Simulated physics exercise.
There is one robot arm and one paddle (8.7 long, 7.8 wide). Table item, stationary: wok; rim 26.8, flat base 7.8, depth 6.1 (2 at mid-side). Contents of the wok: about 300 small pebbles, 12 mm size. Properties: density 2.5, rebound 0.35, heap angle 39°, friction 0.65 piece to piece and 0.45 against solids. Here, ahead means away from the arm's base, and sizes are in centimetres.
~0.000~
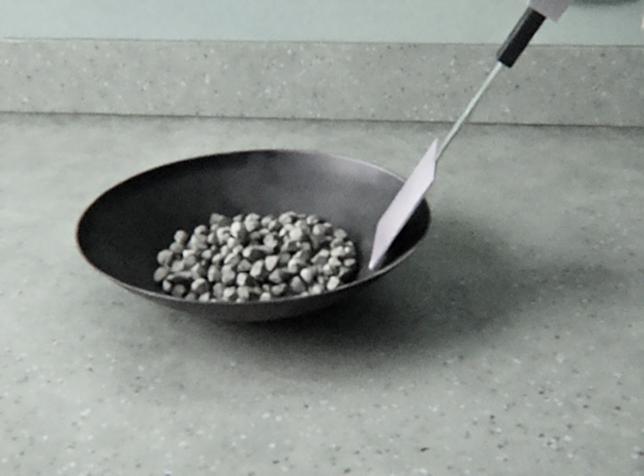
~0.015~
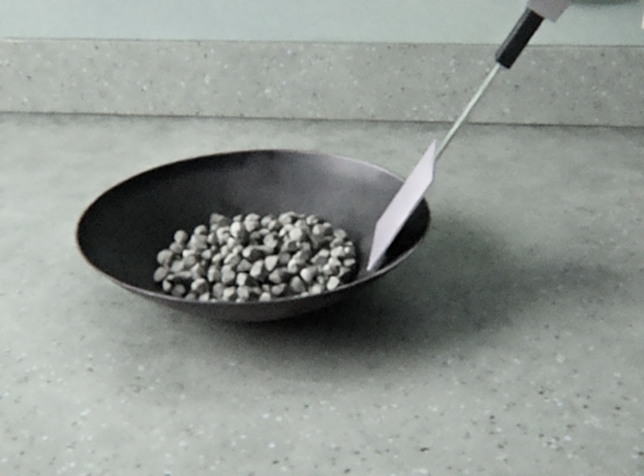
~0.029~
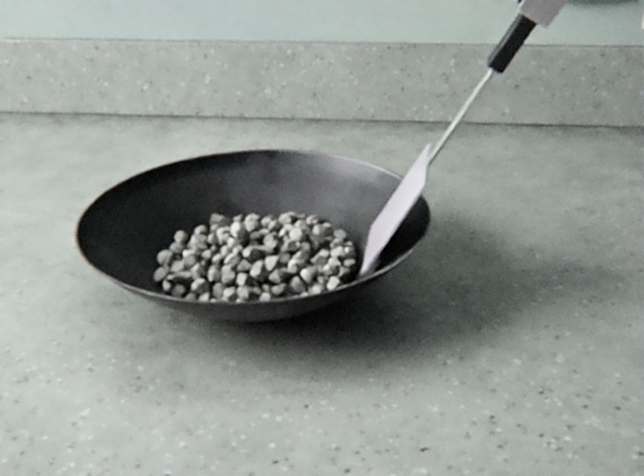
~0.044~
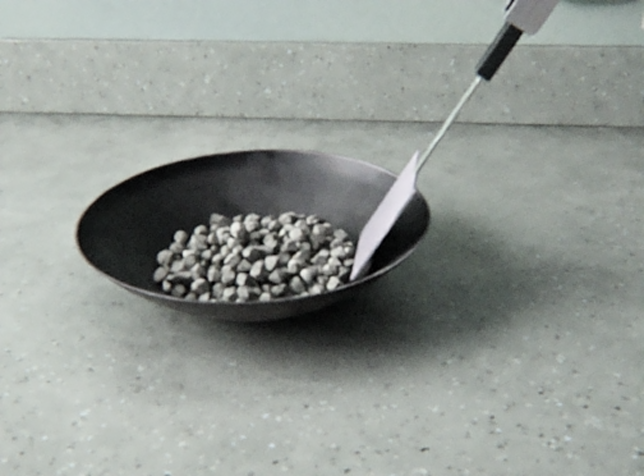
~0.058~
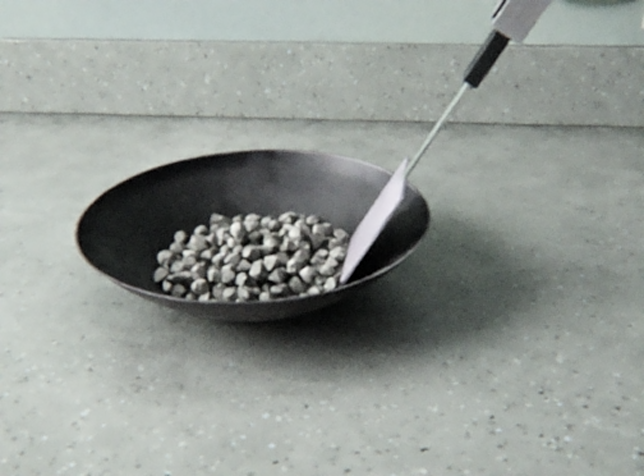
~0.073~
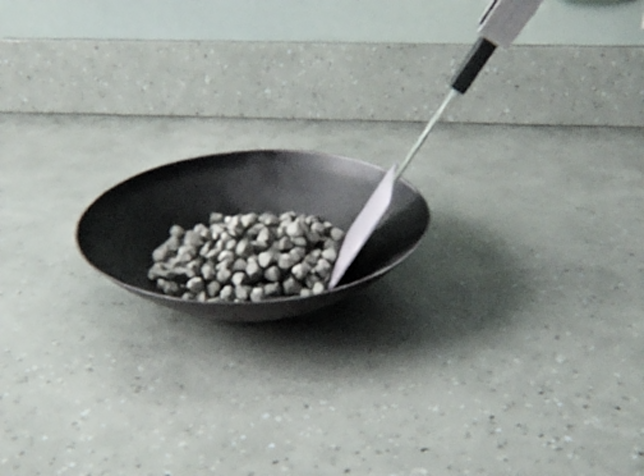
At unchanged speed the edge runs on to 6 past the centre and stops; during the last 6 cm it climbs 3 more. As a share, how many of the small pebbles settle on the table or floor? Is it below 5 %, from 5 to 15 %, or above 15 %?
From 5 to 15 %.
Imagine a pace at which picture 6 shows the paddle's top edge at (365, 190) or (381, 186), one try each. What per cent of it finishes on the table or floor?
I'd estimate close to 25 and 25 in a hundred.
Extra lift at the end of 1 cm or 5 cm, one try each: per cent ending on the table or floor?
25 and 5 per cent.
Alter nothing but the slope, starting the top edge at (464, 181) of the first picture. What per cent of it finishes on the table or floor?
Some 10 per cent.
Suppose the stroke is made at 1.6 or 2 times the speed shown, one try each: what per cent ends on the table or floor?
Estimates, in order: 30 % and 30 %.
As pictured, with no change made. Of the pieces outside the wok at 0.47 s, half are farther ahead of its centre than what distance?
I'd put it at some 18 centimetres.
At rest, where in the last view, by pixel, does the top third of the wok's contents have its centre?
It is centred near (141, 219).
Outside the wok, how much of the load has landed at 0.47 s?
Around 10 percent.
By 0.15 s, sloping 59°, highest piece 6 above the table; 302 in the wok.
By 0.23 s, sloping 59°, highest piece 8 above the table; 299 in the wok, 3 on the blade or in flight.
By 0.47 s, sloping 59°, highest piece 8 above the table; 271 in the wok, 30 on the table or floor, 1 on the blade or in flight.
By 1.52 s, sloping 59°, highest piece 7 above the table; 271 in the wok, 31 on the table or floor.
Final count, 271 in the wok, 31 on the table or floor. That is 10 % on the table or floor.
